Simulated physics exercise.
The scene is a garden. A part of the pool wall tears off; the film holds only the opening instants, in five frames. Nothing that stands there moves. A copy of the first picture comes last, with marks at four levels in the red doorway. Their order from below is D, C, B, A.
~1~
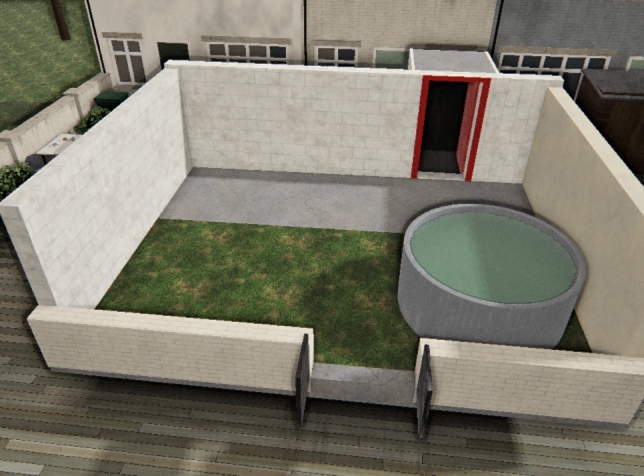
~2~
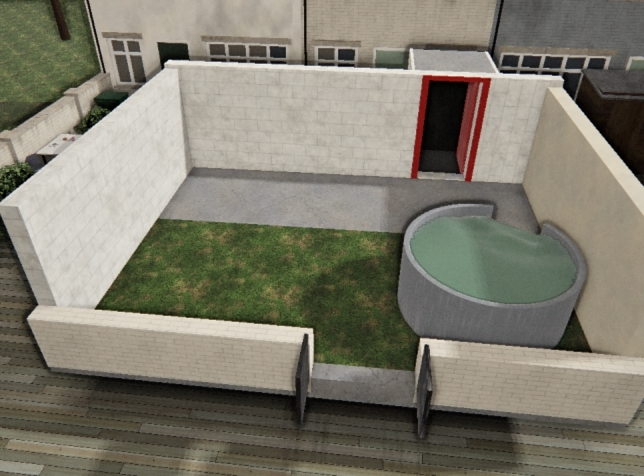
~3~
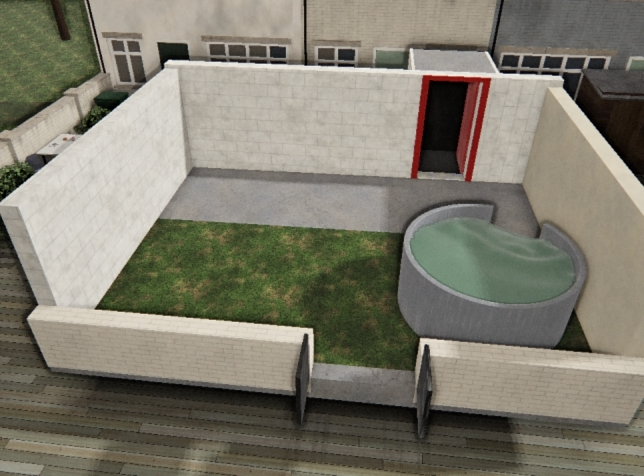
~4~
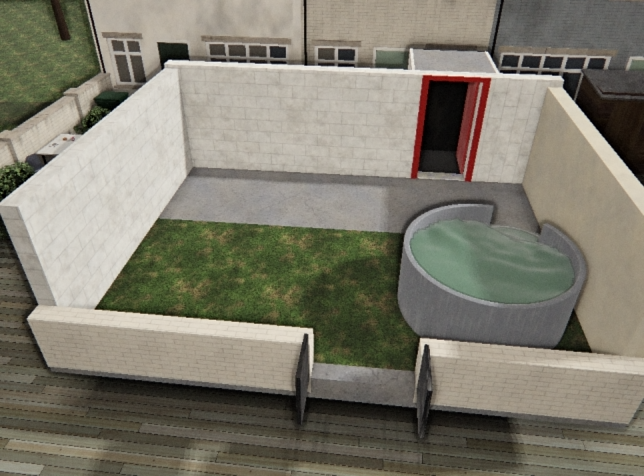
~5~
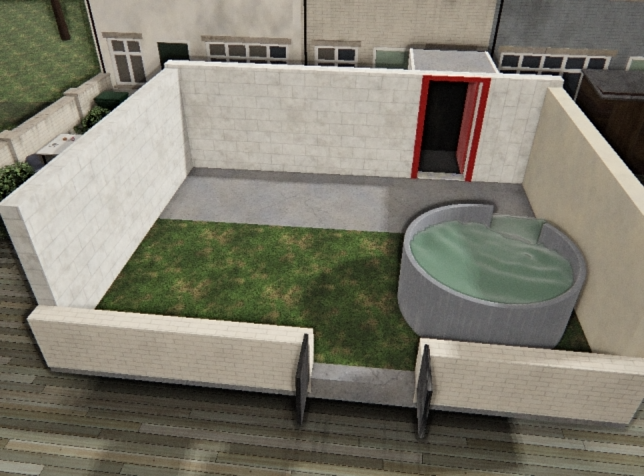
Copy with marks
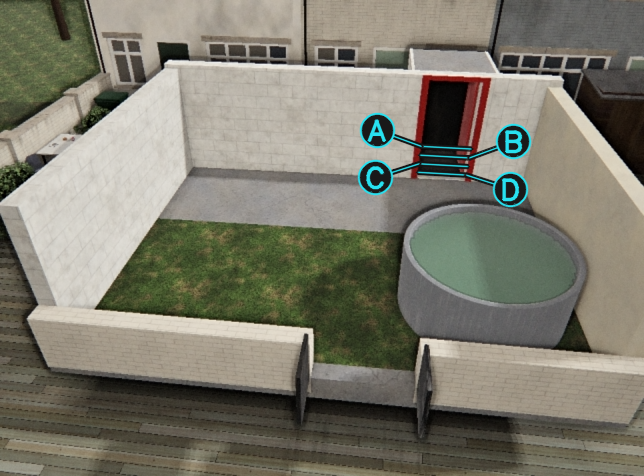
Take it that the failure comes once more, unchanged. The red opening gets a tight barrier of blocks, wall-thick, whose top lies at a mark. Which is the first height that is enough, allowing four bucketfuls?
Take C.
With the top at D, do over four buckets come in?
Yes, that goes wrong.
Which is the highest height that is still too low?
Height D.
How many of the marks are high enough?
Three of them.
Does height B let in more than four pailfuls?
No, not at all.
In cyan, A at (446, 147); B at (444, 156); C at (443, 165); D at (442, 173); from the bottom up D, C, B, A.
If A is chosen, nothing gets over.
If B is chosen, nothing gets over.
If C is chosen, a splash gets over, under a bucket.
If D is chosen, some 15 bucketfuls get in.
